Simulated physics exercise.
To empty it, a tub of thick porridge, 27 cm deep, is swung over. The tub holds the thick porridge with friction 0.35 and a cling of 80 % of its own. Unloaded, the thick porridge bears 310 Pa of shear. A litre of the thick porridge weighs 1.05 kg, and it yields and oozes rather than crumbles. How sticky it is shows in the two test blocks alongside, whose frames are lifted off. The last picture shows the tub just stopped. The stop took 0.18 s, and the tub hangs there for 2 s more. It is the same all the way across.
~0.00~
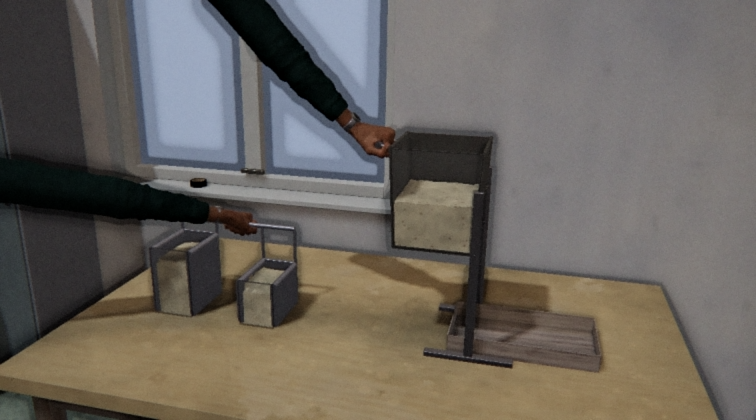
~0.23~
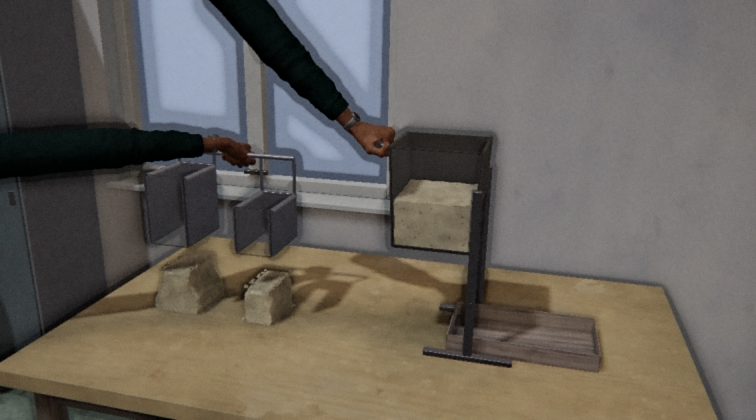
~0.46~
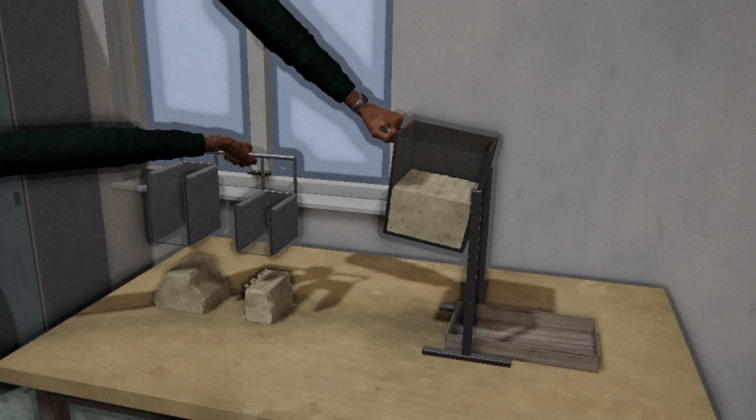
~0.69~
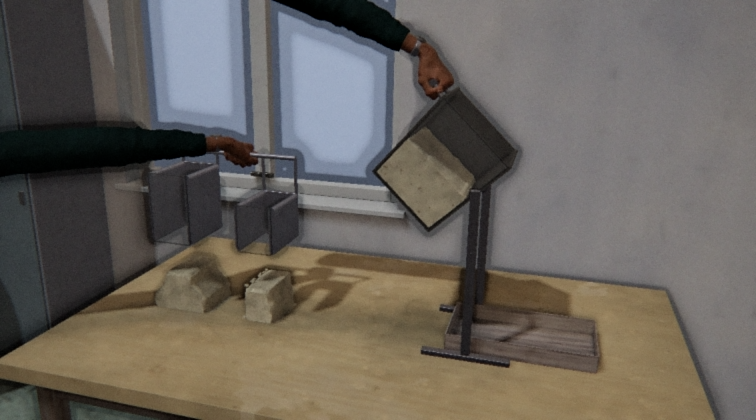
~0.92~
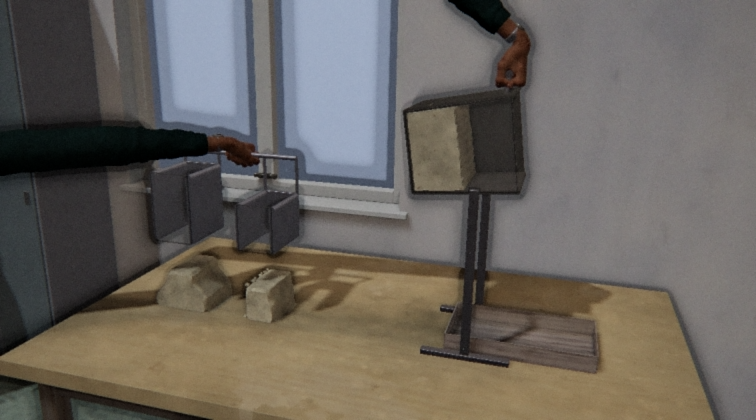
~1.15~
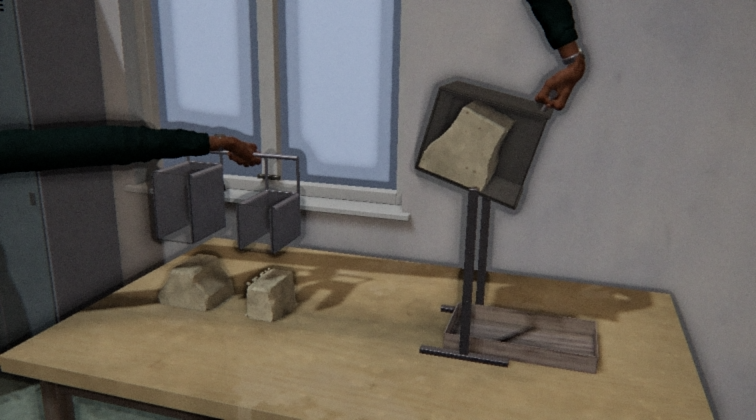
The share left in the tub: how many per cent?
Close to 46 per cent.
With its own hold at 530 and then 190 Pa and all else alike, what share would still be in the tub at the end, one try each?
In that order: 65 %, 18 %.
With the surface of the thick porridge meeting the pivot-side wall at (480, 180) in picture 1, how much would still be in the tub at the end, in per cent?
It would be near 20 %.
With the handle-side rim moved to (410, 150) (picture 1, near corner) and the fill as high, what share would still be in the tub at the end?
Then about 60 %.
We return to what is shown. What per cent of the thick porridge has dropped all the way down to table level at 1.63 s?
Near 35 %.
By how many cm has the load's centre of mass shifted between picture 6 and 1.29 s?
About 8 cm.
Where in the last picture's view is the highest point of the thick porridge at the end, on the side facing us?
At about (470, 163).
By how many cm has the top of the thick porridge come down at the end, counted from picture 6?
Roughly 14 cm.
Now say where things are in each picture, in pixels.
Handle-side rim at (393, 148), tilt 0 degrees; top of the thick porridge at (466, 206); blocks stand 18 cm, 11 cm (left to right), in the first picture.
Handle-side rim at (392, 147), tilt 0 degrees; top of the thick porridge at (466, 205); blocks stand 14 cm, 11 cm (left to right), in the second picture.
Handle-side rim at (399, 134), tilt 9 degrees; top of the thick porridge at (398, 188); blocks stand 12 cm, 11 cm (left to right), in the third picture.
Handle-side rim at (446, 98), tilt 44 degrees; top of the thick porridge at (409, 142); blocks stand 12 cm, 11 cm (left to right), in the fourth picture.
Handle-side rim at (512, 98), tilt 82 degrees; top of the thick porridge at (450, 109); blocks stand 12 cm, 11 cm (left to right), in the fifth picture.
Handle-side rim at (548, 120), tilt 105 degrees; top of the thick porridge at (466, 109); blocks stand 12 cm, 11 cm (left to right), in the sixth picture.
After 1.29 s, the tub is at 105 degrees and holds 94 %.
After 1.46 s, the tub is at 105 degrees and holds 54 %.
After 1.63 s, the tub is at 105 degrees and holds 48 %.
After 1.80 s, the tub is at 105 degrees and holds 47 %.
After 3.15 s, at the end, the tub is at 105 degrees and holds 46 %.
